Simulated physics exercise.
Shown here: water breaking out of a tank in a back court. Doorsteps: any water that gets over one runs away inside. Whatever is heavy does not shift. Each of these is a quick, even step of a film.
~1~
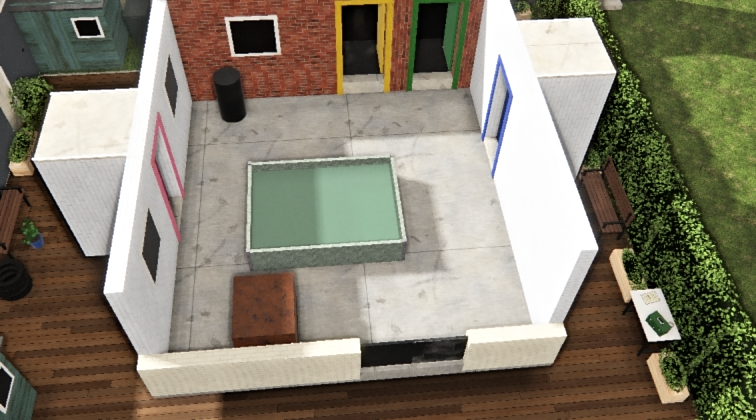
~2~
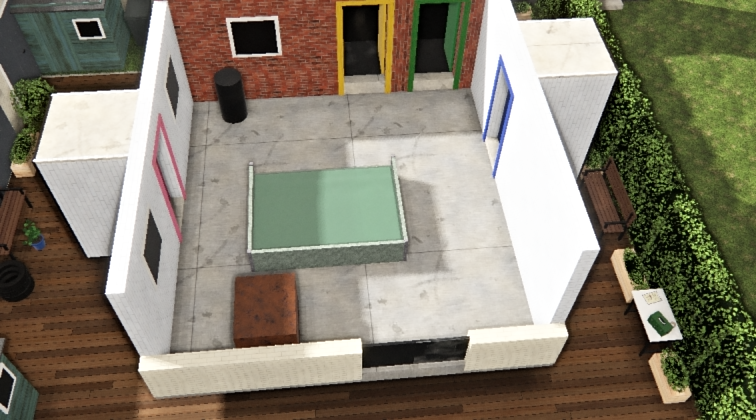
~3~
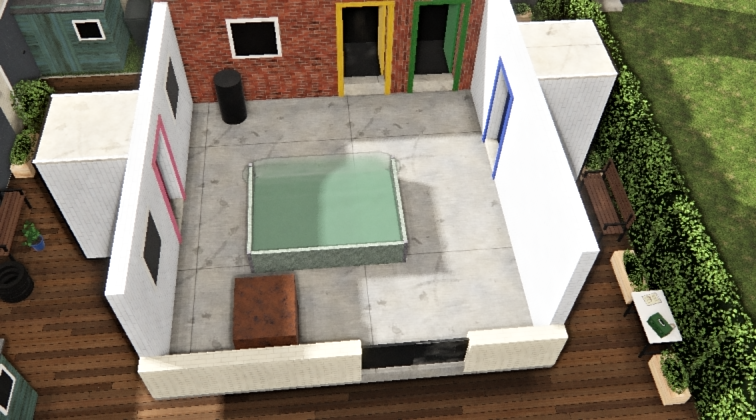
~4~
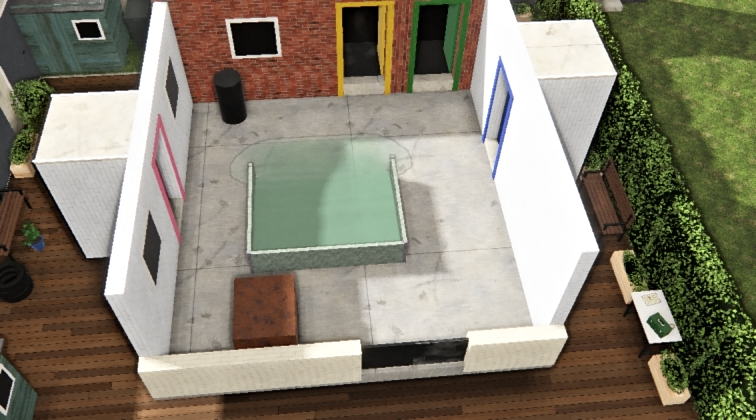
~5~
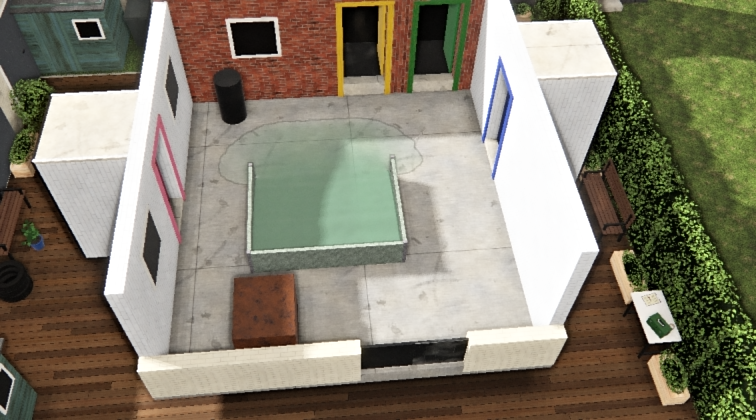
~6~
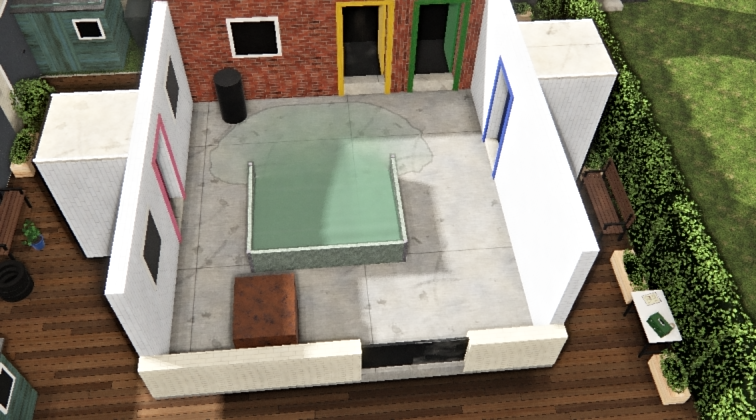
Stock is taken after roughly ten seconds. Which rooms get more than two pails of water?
Outcome: The pink door does not go over two buckets; the blue door does not go over two buckets; the yellow door does not go over two buckets; the green door does not go over two buckets.
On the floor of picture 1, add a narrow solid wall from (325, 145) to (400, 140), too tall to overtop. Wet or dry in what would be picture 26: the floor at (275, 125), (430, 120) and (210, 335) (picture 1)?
Results in order: Swamped / swamped / bone-dry.
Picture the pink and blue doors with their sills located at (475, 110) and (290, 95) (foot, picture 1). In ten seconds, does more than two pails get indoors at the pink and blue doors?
Pink door: Exceeds the limit. Blue door: Exceeds the limit.
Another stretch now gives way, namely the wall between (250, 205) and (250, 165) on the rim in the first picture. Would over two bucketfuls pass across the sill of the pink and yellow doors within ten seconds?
I think the pink door crosses the limit and the yellow door remains below the limit.
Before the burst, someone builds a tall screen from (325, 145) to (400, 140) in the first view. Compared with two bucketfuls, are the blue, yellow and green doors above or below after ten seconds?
The blue one tops the limit, the yellow one falls short and the green one falls short.
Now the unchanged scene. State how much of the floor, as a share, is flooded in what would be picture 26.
Close to 45 percent, by my reckoning.
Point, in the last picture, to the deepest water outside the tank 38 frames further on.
Roughly at (225, 361).
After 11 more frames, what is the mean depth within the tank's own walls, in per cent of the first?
I'd put it close to 34 percent.
A moment on, water covers 35 % of the floor; the pink door not reached, the blue door not reached, the yellow door wet at the sill, nothing in, the green door not reached.
Next, water covers 35 % of the floor; the pink door not reached, the blue door not reached, the yellow door wet at the sill, nothing in, the green door wet at the sill, nothing in.
Then, water covers 45 % of the floor; the pink door wet at the sill, nothing in, the blue door wet at the sill, nothing in, the yellow door wet at the sill, nothing in, the green door wet at the sill, nothing in.
Later, water covers 90 % of the floor; the pink door wet at the sill, nothing in, the blue door wet at the sill, nothing in, the yellow door wet at the sill, nothing in, the green door wet at the sill, nothing in.
In the end, water covers 100 % of the floor; the pink door wet at the sill, nothing in, the blue door wet at the sill, nothing in, the yellow door wet at the sill, nothing in, the green door wet at the sill, nothing in.
